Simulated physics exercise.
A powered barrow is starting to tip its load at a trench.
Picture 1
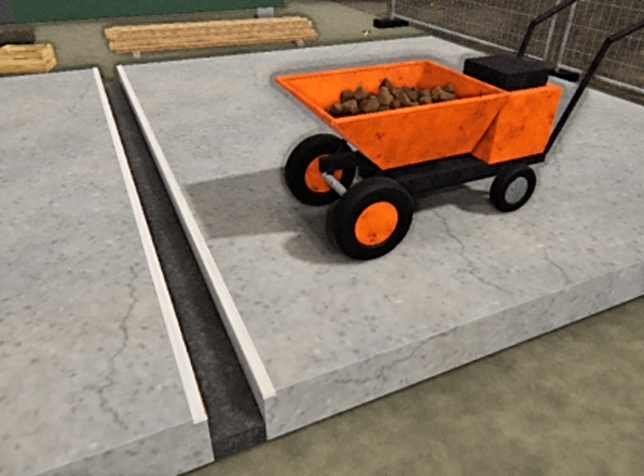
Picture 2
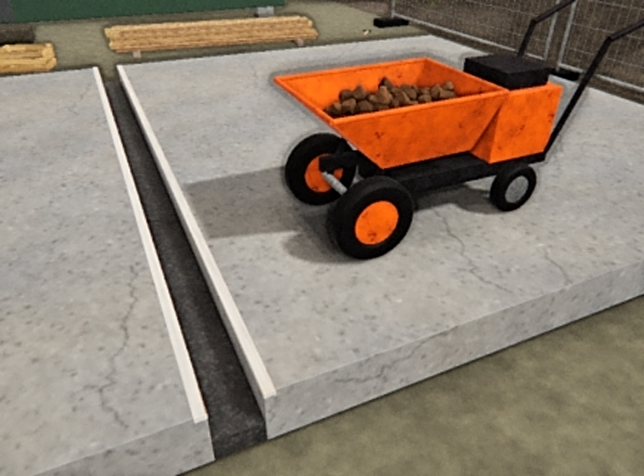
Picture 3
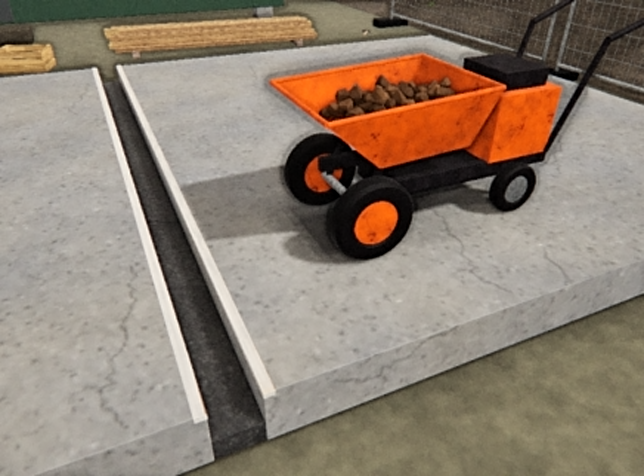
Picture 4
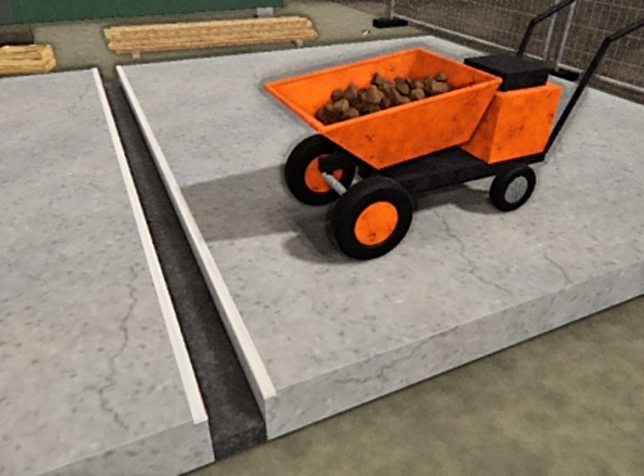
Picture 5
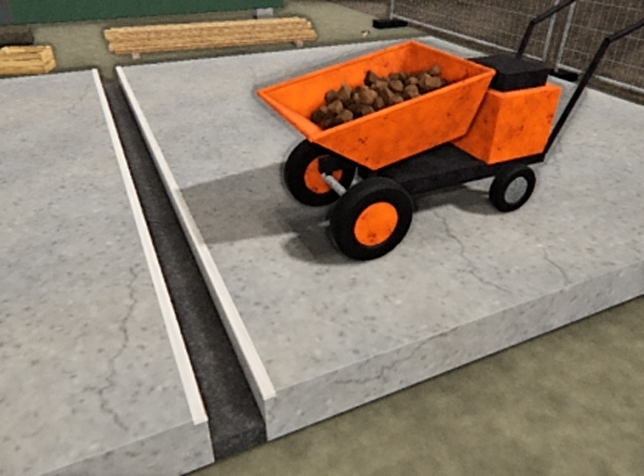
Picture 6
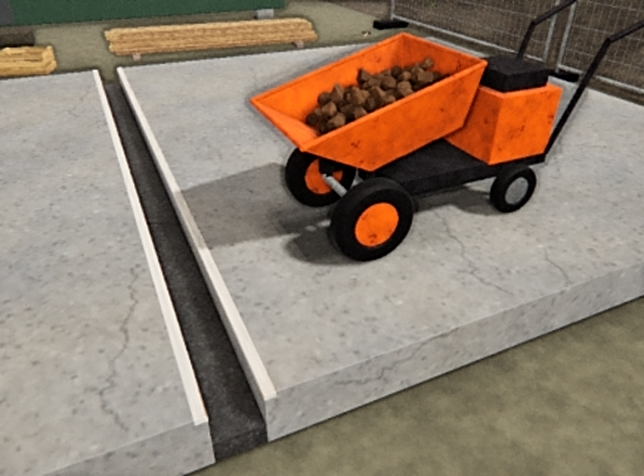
The video shows an orange powered barrow loaded with brown clods standing on a cracked concrete slab beside a narrow dark trench; its skip, level at first, gradually tilts forward to the left while the wheels stay still.
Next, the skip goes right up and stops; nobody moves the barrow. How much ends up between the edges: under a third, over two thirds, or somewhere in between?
Within the one-third to two-thirds range.
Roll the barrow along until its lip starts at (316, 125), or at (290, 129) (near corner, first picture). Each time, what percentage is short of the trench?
I'd expect close to 10 per cent and then close to 0 per cent.
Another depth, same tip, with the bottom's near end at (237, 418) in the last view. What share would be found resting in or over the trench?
I'd put it at about 50 in a hundred.
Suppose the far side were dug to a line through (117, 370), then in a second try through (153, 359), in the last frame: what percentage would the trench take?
70 % and 60 %, give or take.
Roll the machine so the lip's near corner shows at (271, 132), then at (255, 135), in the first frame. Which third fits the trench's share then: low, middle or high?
First: In the middle band; second: Below one third.
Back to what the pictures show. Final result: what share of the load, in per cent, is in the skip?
All told, it is near 15 percent.
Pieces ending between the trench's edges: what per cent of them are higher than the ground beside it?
About 20 per cent.
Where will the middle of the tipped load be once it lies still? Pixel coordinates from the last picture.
Centre at rest, last view: Approx. (188, 265).
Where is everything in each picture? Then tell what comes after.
In the first picture, lip of the skip at (334, 122), level; top of the load at (402, 103), clay clods; first edge of the trench at (241, 331); far edge at (179, 349), the trench under half as wide as the skip, and about as deep as wide.
In the second picture, lip of the skip at (333, 123), level; top of the load at (401, 102).
In the third picture, lip of the skip at (328, 126), tipped barely; top of the load at (392, 99).
In the fourth picture, lip of the skip at (321, 131), tipped a little; top of the load at (417, 96).
In the fifth picture, lip of the skip at (312, 139), tipped a little; top of the load at (396, 89).
In the sixth picture, lip of the skip at (303, 149), tipped clearly; top of the load at (416, 94); first edge of the trench at (241, 332); far edge at (180, 351).
Soon, skip tipped steeply; all in the skip.
A while on, skip tipped right over; about two thirds in the skip; about a quarter short of the trench; a small part in or heaped over the trench; a stray few beyond it.
Towards the end, skip tipped right over; a small part in the skip; about a quarter short of the trench; about half in or heaped over the trench; a small part beyond it.
Finally, skip tipped right over; a small part in the skip; about a quarter short of the trench; about half in or heaped over the trench; a small part beyond it.
